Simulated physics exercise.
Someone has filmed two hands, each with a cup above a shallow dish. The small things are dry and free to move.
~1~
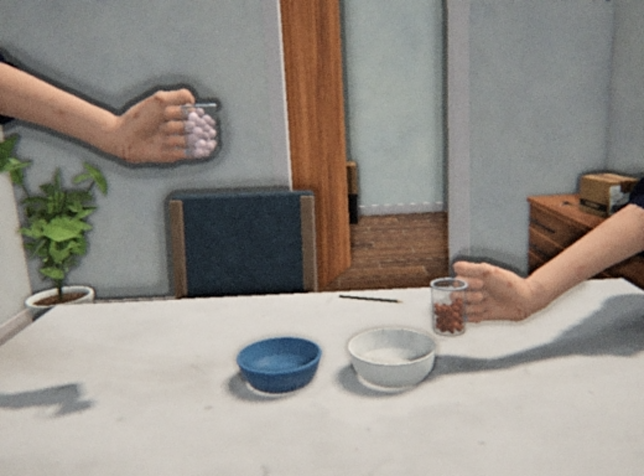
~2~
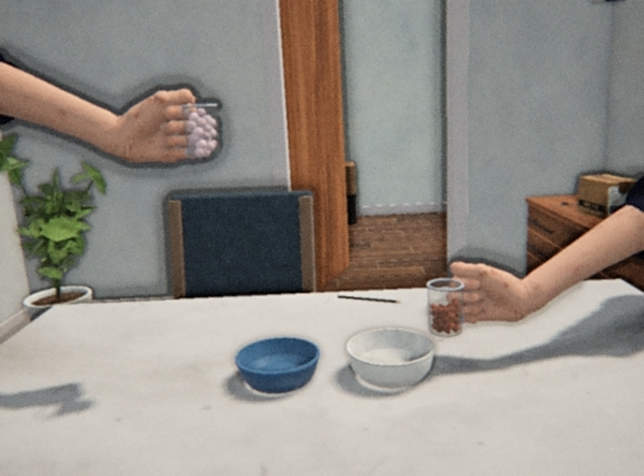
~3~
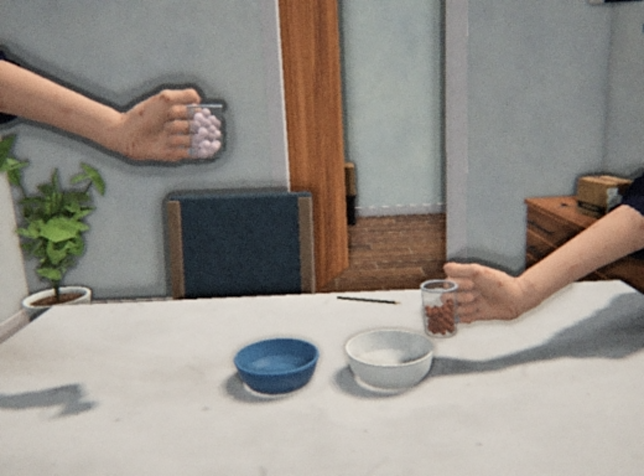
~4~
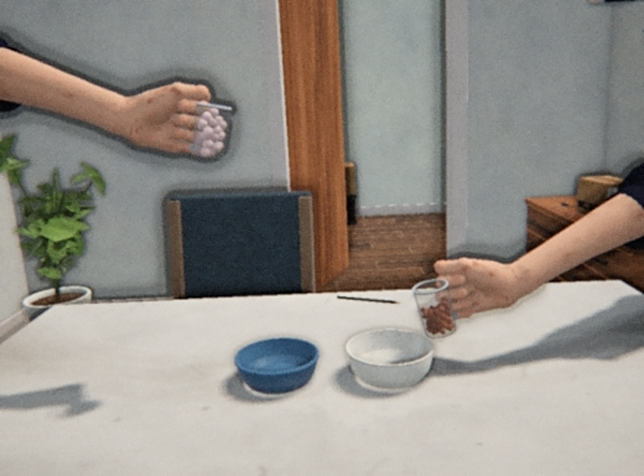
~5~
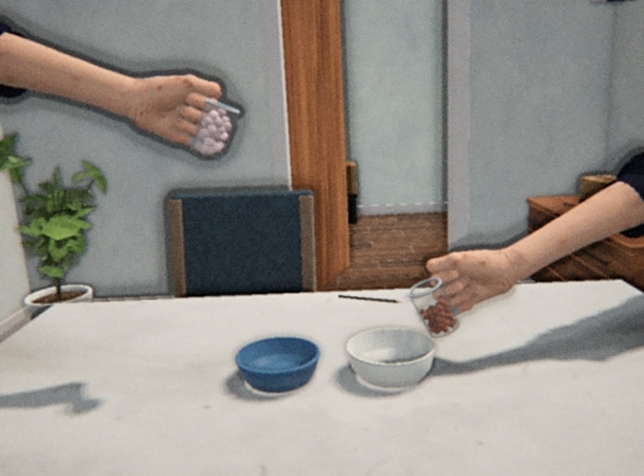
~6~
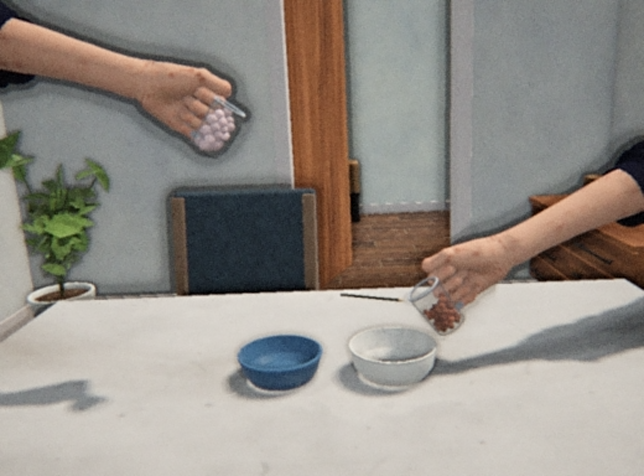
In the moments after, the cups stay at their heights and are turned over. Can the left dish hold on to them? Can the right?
Left dish loses some pieces, right dish keeps them all.
Then, 0.43 s after the last picture, left, all still in the cup; right, all still in the cup.
Then, 0.88 s after the last picture, left, nearly all still in the cup, a stray few in the air; right, all still in the cup.
Then, 1.43 s after the last picture, left, about half in the dish, about a quarter outside the dish, about a third in the air; right, a stray few still in the cup, nearly all in the dish.
By the end, left, about half in the dish, about half outside the dish; right, all in the dish, none outside the dish.
